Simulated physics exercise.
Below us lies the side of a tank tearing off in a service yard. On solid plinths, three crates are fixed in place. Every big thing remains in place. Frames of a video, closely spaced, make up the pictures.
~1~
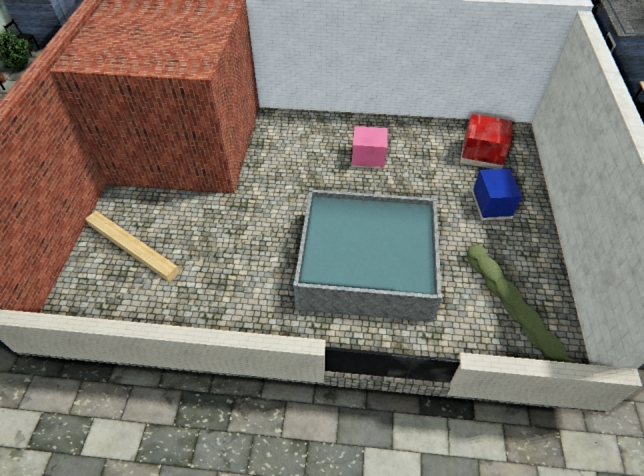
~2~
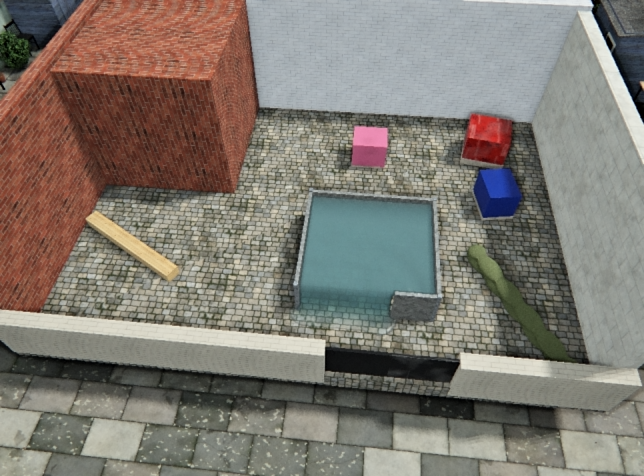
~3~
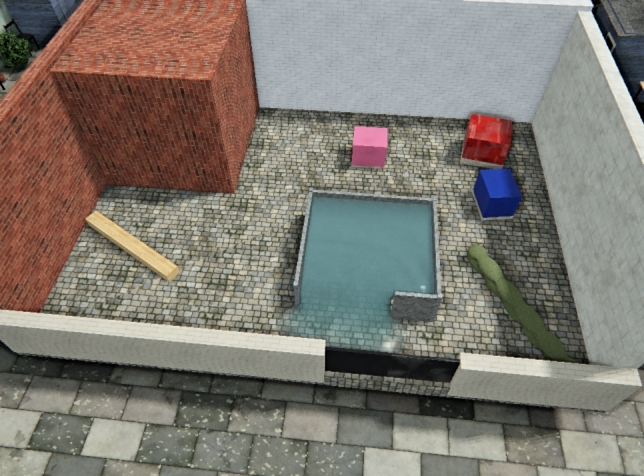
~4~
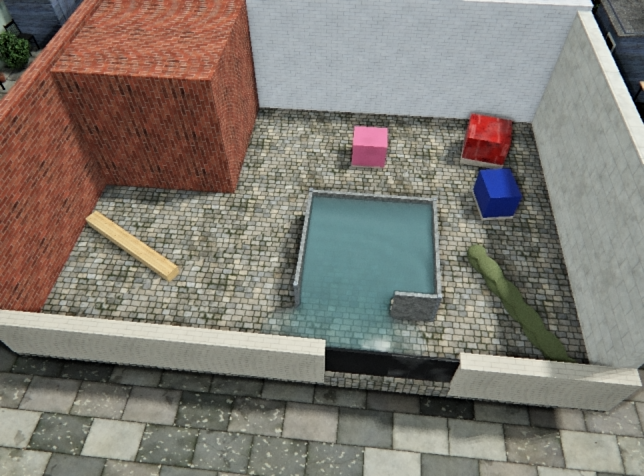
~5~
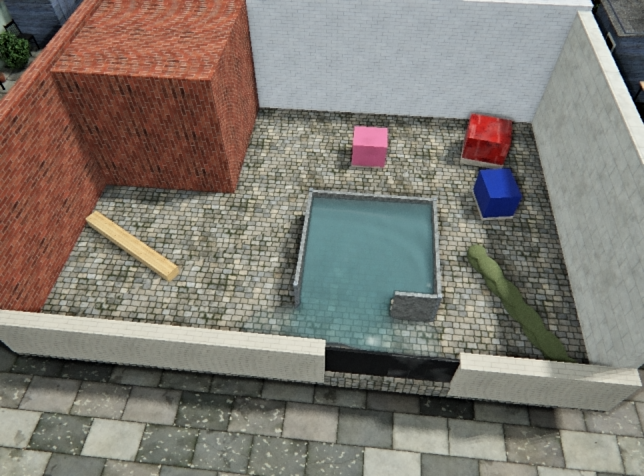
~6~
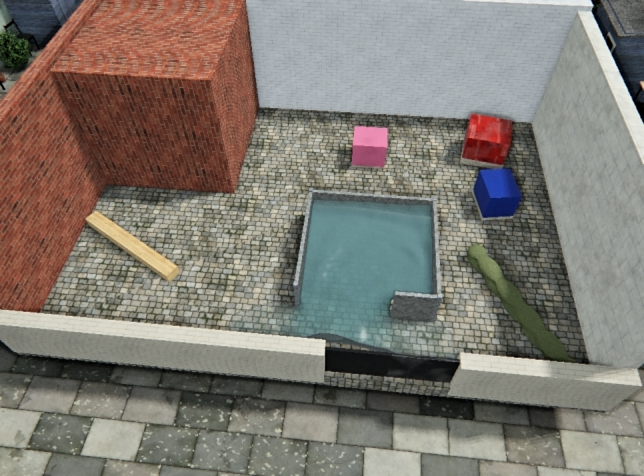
Water pours from a square stone-walled tank as most of its near wall goes missing, leaving a stub at the right, and spreads in a thin, pale sheet over the cobbles toward the low front wall. The fixed view looks down into a walled yard with a brick block at left. A yellow plank, pink, red and blue boxes and a long green shape stay still around the tank.
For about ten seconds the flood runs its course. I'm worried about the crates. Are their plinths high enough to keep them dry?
The blue crate is within reach. The pink crate is within reach. The red crate is out of reach.
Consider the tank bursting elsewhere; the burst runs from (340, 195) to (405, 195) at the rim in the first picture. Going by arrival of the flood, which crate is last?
I'd go with the blue one.
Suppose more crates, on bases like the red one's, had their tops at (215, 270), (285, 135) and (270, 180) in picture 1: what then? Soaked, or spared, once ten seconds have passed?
Respectively: Is reached, comes through fine and comes through fine.
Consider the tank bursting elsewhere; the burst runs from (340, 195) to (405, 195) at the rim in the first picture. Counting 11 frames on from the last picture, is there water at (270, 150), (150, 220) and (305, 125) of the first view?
Soaked, untouched, soaked.
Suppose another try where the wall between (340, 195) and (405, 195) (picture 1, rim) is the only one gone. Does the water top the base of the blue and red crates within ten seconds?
First the blue crate: It gets reached; then the red crate: It gets reached.
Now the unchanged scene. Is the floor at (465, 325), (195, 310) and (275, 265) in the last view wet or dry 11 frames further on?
In that order: Under water, awash, not flooded.
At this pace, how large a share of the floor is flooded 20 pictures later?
Estimate: Near 40 %.
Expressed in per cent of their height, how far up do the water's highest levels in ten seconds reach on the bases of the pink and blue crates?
I'd say 190 per cent for the first one and 200 per cent for the second.
A moment on, water covers 15 % of the floor; the blue crate not reached, the pink crate not reached, the red crate not reached.
Next, water covers 30 % of the floor; the blue crate not reached, the pink crate not reached, the red crate not reached.
Then, water covers 40 % of the floor; the blue crate not reached, the pink crate not reached, the red crate not reached.
Later, water covers 60 % of the floor; the blue crate water round its plinth, the pink crate water round its plinth, the red crate water round its plinth.
In the end, water covers 95 % of the floor; the blue crate was topped, the pink crate was topped, the red crate stayed above the water.
